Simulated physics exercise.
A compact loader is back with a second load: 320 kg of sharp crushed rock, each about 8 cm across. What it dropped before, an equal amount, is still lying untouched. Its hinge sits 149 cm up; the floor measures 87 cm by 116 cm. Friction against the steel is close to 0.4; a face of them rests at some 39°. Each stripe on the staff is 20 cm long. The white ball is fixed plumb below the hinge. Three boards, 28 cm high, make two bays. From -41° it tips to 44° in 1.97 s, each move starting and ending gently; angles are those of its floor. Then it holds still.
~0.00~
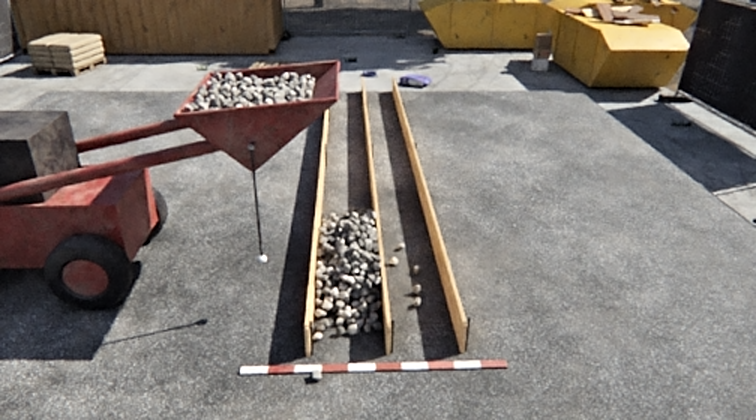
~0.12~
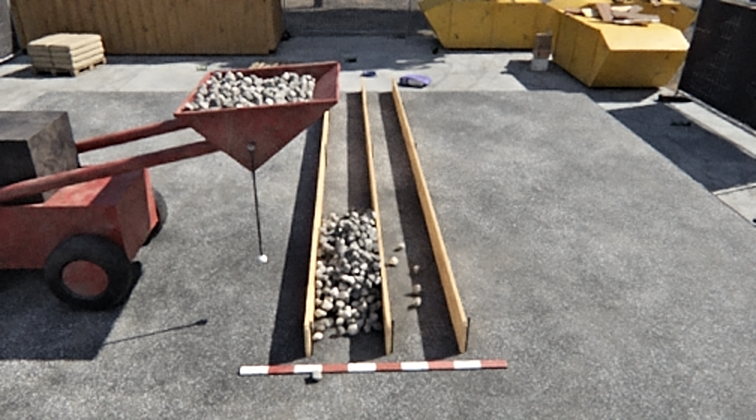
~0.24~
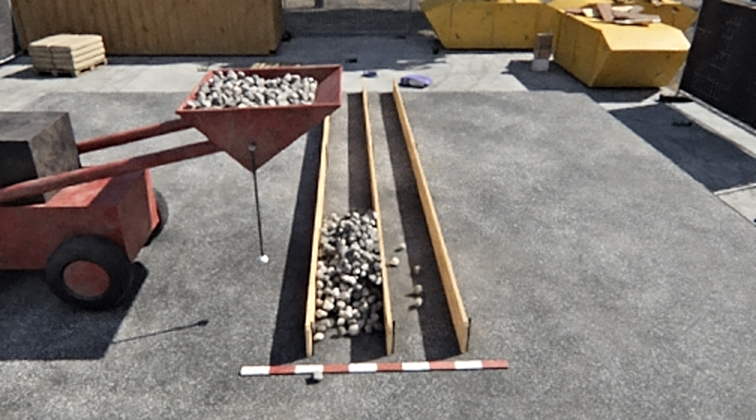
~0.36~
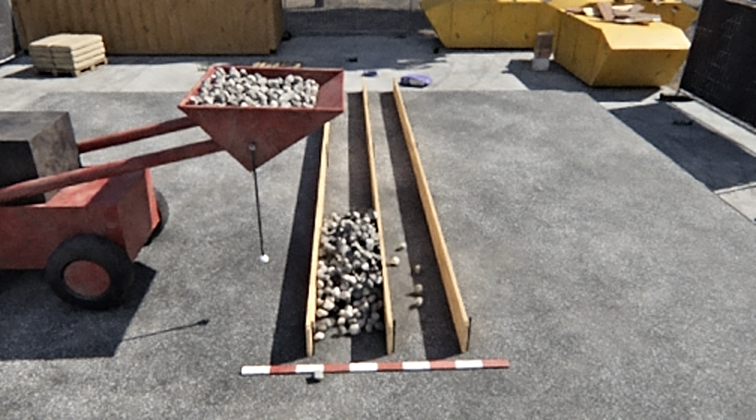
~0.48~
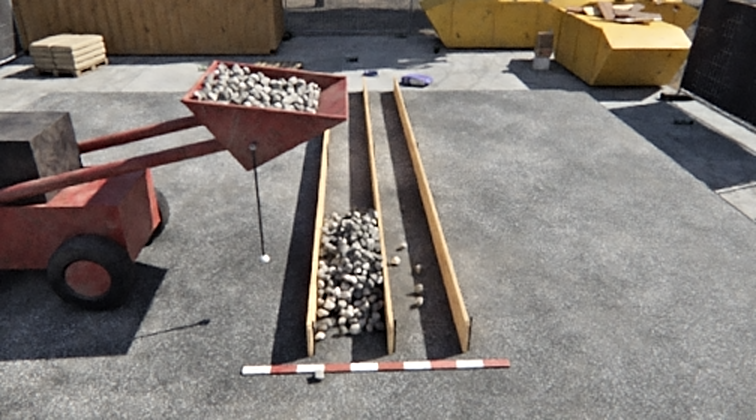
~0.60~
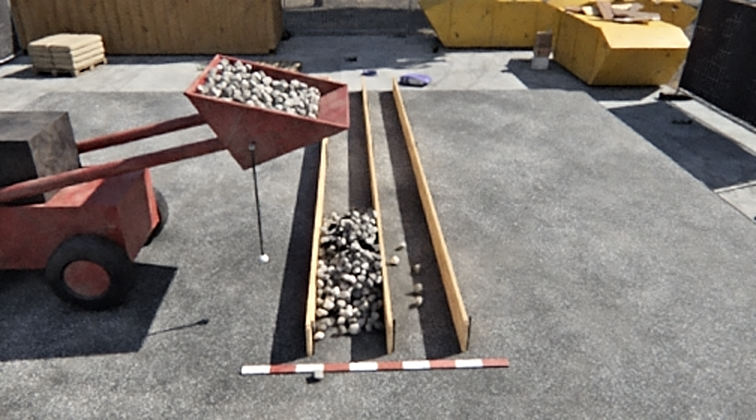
Red loader bucket full of rounded stones slowly tilting down to the right beside wooden boards with stones heaped between them.
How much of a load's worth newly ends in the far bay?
Roughly 28 per cent of a load more.
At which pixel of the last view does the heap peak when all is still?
Near (354, 225).
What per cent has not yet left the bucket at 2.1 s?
Roughly 25 per cent is still inside.
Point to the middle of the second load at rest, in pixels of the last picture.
Their middle is at about (358, 249).
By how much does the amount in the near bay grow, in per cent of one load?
Near 70 parts in a hundred.
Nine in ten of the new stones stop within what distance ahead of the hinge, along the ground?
Roughly 140 cm ahead of it.
After 1.5 s the floor is at 31°; in per cent of one load, 99 in the bucket, 100 in the near bay, 1 in the far bay; the foremost stones are at (398, 262).
After 2.1 s the floor is at 44°; in per cent of one load, 23 in the bucket, 171 in the near bay, 6 in the far bay; the foremost stones are at (412, 261).
After 2.4 s the floor is at 44°; in per cent of one load, 0 in the bucket, 1 short of the bays, 178 in the near bay, 21 in the far bay; the foremost stones are at (435, 259).
After 5.1 s the floor is at 44°; in per cent of one load, 0 in the bucket, 2 short of the bays, 169 in the near bay, 29 in the far bay; the foremost stones are at (435, 260). Net gain in the far bay, 28.
